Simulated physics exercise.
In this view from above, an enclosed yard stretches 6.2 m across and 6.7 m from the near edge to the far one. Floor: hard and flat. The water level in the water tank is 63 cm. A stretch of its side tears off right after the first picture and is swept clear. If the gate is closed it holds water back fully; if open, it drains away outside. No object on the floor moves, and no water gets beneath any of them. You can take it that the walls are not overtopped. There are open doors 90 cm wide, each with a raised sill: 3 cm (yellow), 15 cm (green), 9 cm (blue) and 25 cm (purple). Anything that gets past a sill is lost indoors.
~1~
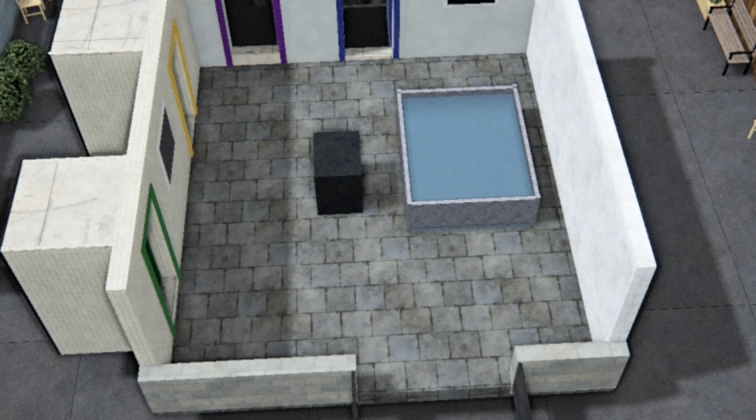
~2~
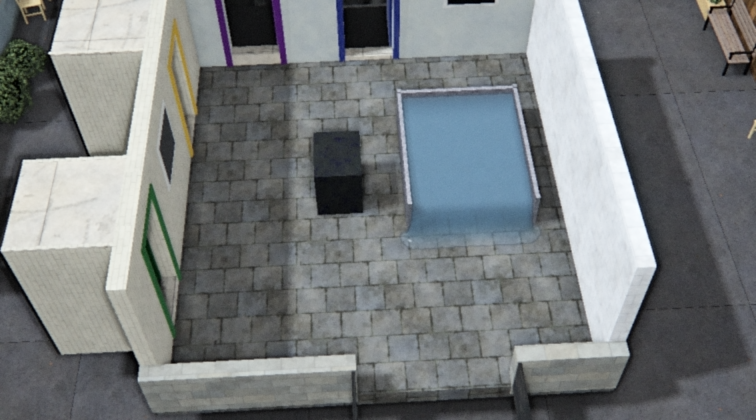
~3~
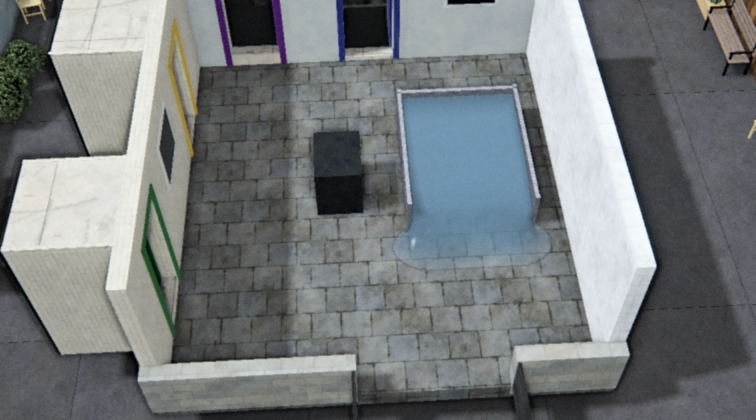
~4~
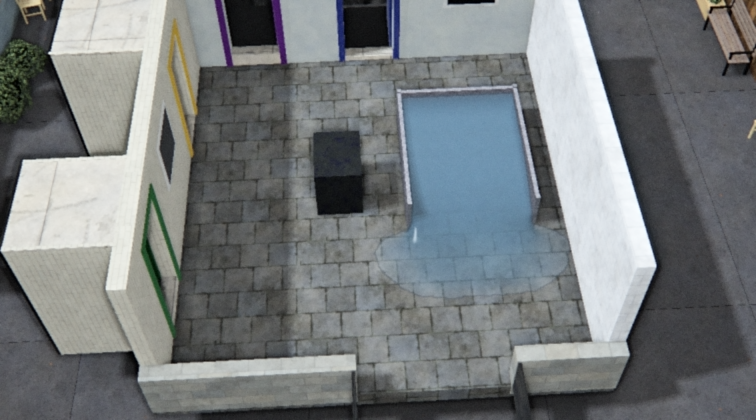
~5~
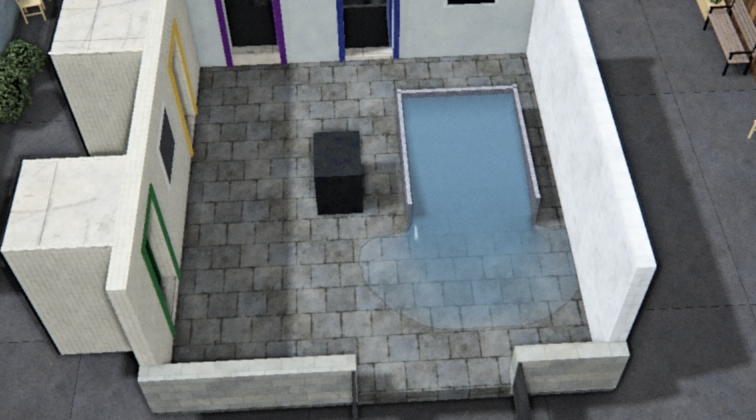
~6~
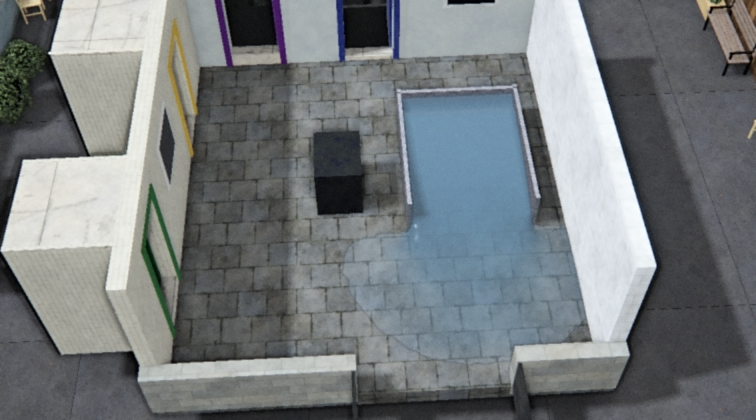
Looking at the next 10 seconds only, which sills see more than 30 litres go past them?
Over those seconds, the yellow door sees 30 litres or less; the green door sees 30 litres or less; the blue door sees 30 litres or less; the purple door sees 30 litres or less.
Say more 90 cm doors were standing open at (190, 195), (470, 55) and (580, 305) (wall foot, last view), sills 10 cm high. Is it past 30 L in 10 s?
First doorway falls short, second falls short, third gets there.
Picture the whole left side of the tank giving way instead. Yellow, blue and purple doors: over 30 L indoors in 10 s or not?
Then yellow exceeds it, blue does not exceed it, purple does not exceed it.
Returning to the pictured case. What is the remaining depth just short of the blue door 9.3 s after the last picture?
Some 1.5 centimetres of depth.
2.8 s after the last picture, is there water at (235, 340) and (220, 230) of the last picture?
I'd say drenched, then spared.
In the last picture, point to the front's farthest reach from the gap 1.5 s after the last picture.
About (232, 385) in the last view.
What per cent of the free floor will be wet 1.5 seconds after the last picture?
Wet share: Near 30 percent.
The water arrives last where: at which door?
The answer is the purple door.
Then, 0.7 s after the last picture water covers 30 % of the floor and is deepest (42 cm) near (594, 366); yellow door not reached, green door not reached, blue door not reached, purple door not reached.
Then, 1.5 s after the last picture water covers 30 % of the floor and is deepest (40 cm) near (582, 367); yellow door not reached, green door not reached, blue door not reached, purple door not reached.
Then, 2.8 s after the last picture water covers 35 % of the floor and is deepest (23 cm) near (587, 334); yellow door not reached, green door 3 cm at the sill, 0 L in, blue door not reached, purple door not reached.
Then, 5.3 s after the last picture water covers 55 % of the floor and is deepest (17 cm) near (169, 389); yellow door not reached, green door 11 cm at the sill, 0 L in, blue door not reached, purple door not reached.
Then, 9.3 s after the last picture water covers 90 % of the floor and is deepest (8 cm) near (200, 74); yellow door 2 cm at the sill, 0 L in, green door 6 cm at the sill, 0 L in, blue door 2 cm at the sill, 0 L in, purple door 7 cm at the sill, 0 L in.
